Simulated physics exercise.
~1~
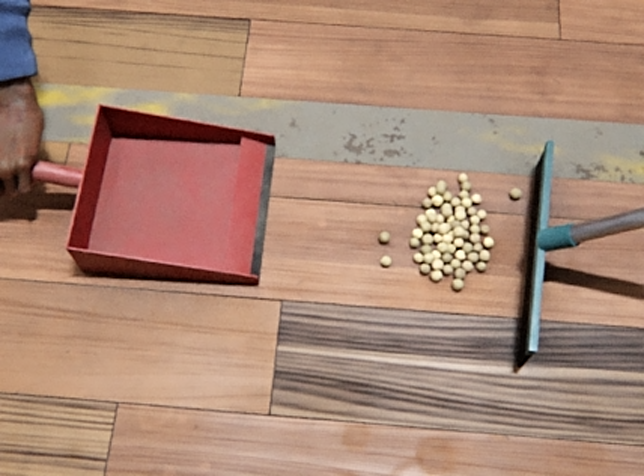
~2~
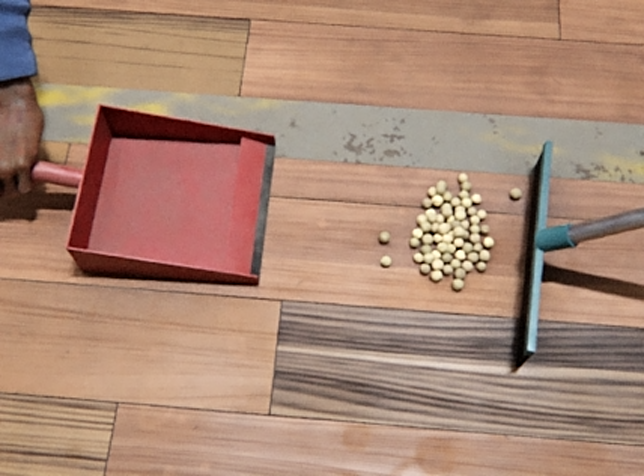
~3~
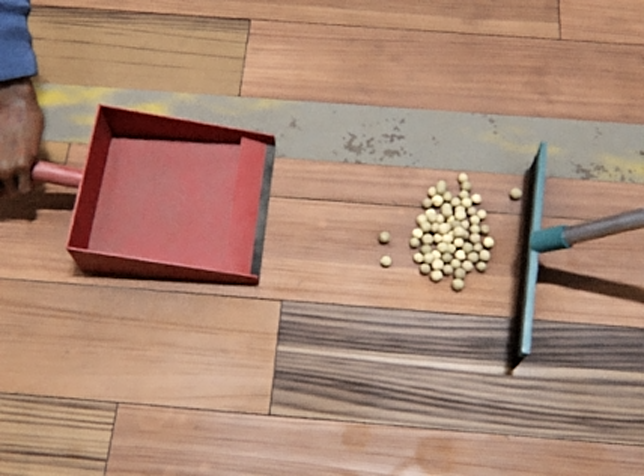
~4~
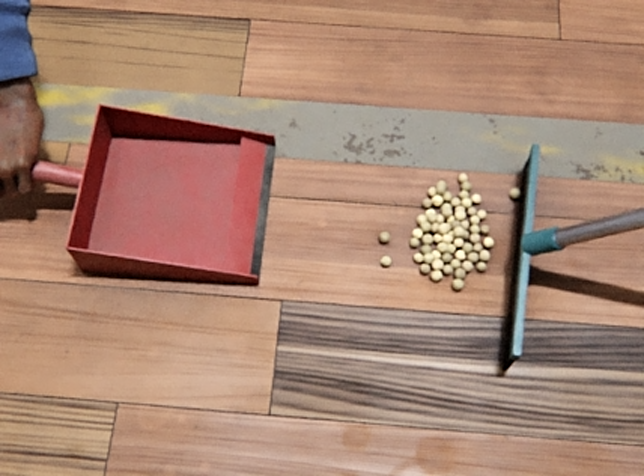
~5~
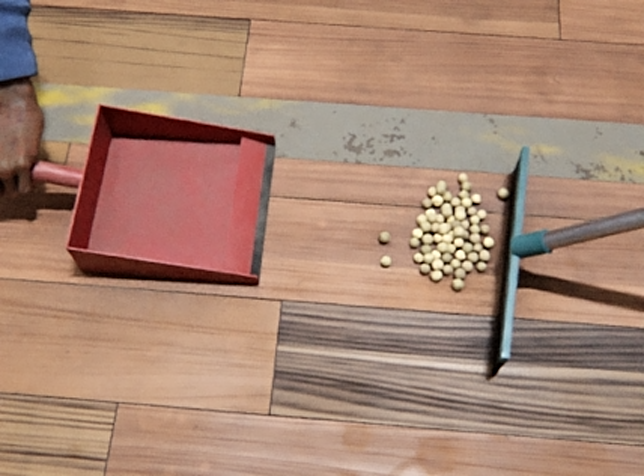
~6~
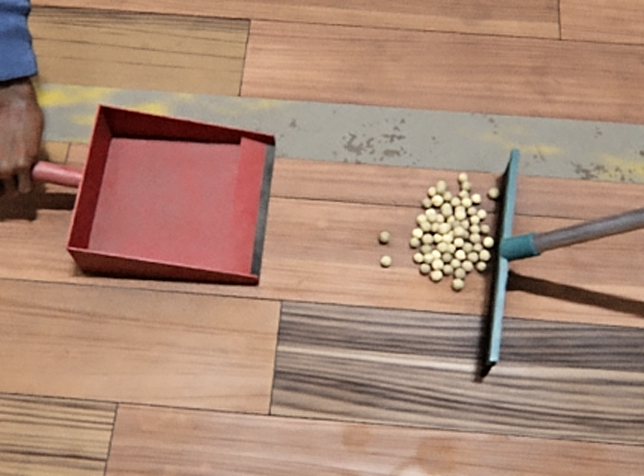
At the start, a hand at left holds a red dustpan on a wooden floor, with a pile of pale round nuts between it and a teal blade at right. The blade slides a short way left, nudging one stray nut toward the pile, and ends close beside the otherwise unmoved nuts.
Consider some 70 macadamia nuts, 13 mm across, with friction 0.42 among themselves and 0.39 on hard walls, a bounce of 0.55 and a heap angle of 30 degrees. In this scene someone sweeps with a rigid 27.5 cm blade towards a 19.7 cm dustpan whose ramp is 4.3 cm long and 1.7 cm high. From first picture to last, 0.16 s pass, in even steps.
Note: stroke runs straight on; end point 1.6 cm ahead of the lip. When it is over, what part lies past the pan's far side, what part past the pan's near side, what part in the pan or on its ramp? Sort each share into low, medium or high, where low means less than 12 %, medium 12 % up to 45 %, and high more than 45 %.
Shares - far side: Low, near side: Medium, pan: Low.
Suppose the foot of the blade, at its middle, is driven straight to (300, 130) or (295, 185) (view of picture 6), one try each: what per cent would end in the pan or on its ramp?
Close to 15 and 25 percent, in that order.
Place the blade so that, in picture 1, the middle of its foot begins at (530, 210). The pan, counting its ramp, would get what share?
Estimate: ~ 15 %.
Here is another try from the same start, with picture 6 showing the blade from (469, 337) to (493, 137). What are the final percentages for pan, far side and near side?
Per cent by place - pan 20, far side 15, near side 10.
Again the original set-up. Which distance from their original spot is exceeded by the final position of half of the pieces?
It comes to some 22 cm.
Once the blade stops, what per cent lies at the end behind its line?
About 25 per cent.
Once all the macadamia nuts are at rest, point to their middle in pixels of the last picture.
(278, 229).
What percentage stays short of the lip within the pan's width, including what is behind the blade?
Roughly 70 per cent.
Then, 0.32 s after the last picture, middle of the blade 16 cm from the lip; 0 % over the lip, far side 5 %, near side 5 %.
Then, 0.53 s after the last picture, middle of the blade 8 cm from the lip; 0 % over the lip, far side 5 %, near side 15 %.
Then, 0.85 s after the last picture, middle of the blade 3 cm from the lip; 5 % over the lip, far side 5 %, near side 20 %.
In the end, far side 5 %, near side 20 %, pan 5 %, in front of the lip or behind the blade 70 %.
